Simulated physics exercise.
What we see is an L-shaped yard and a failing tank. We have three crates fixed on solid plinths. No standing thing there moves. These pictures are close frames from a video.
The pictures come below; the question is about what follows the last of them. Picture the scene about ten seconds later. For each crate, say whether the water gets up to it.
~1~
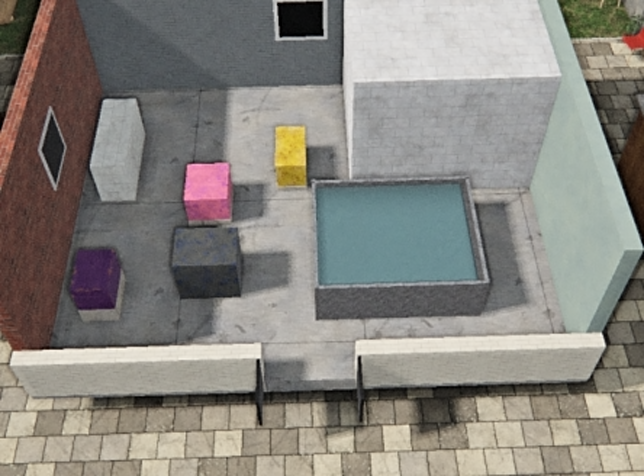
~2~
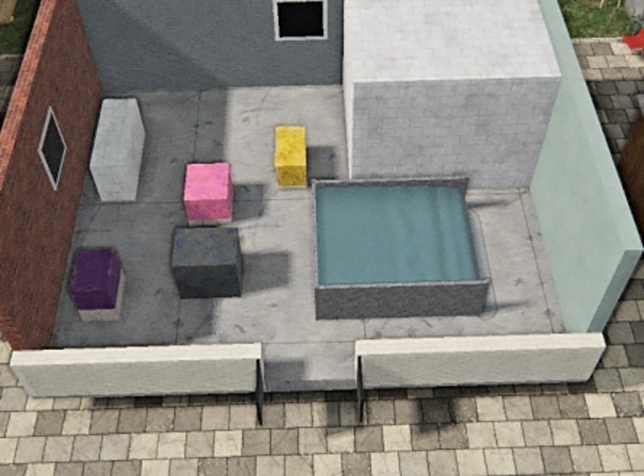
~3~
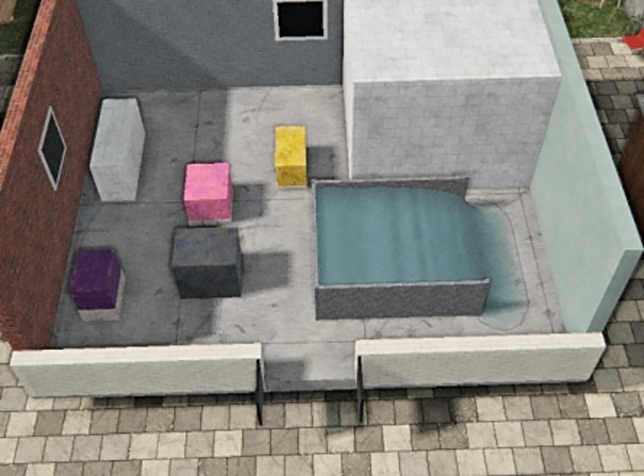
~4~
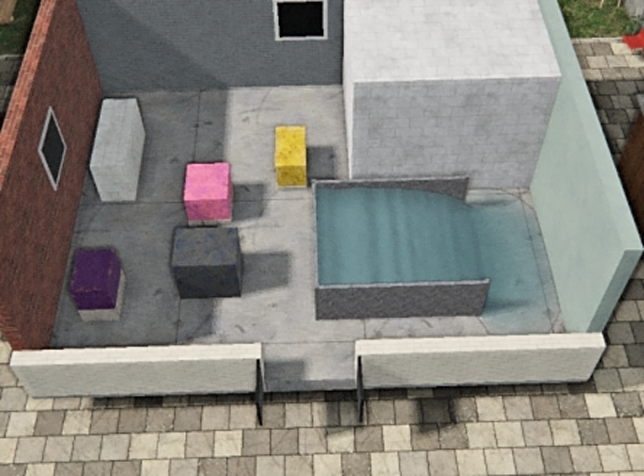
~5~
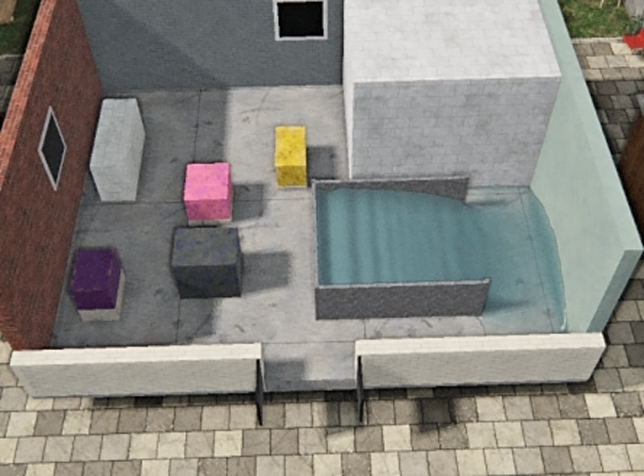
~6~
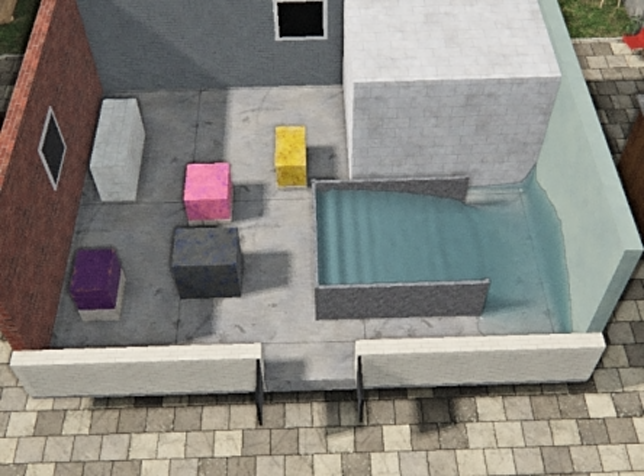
Yellow crate: Yes; purple crate: No; pink crate: Yes.
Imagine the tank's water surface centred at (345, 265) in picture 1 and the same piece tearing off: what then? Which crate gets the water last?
It is the crate marked purple.
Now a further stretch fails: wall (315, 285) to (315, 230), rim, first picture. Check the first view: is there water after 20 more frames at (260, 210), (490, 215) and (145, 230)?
Drenched; spared; drenched.
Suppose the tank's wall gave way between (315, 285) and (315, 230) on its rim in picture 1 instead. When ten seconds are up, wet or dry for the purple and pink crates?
Observed: Purple is doused; pink is doused.
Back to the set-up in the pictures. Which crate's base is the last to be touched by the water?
Coming in last, the purple one.
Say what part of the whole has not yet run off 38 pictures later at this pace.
96 percent or thereabouts.
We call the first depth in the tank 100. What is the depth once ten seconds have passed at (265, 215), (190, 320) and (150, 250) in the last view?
8, 12 and 6 in a hundred, in turn.
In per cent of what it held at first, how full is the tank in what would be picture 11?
My reading is roughly 56 in a hundred.
A moment on, water covers 15 % of the floor; the yellow crate not reached, the purple crate not reached, the pink crate not reached.
Next, water covers 25 % of the floor; the yellow crate water round its plinth, the purple crate not reached, the pink crate not reached.
Then, water covers 55 % of the floor; the yellow crate water round its plinth, the purple crate water round its plinth, the pink crate water round its plinth.
Later, water covers 90 % of the floor; the yellow crate water round its plinth, the purple crate water round its plinth, the pink crate water round its plinth.
In the end, water covers 100 % of the floor; the yellow crate was topped, the purple crate stayed above the water, the pink crate was topped.
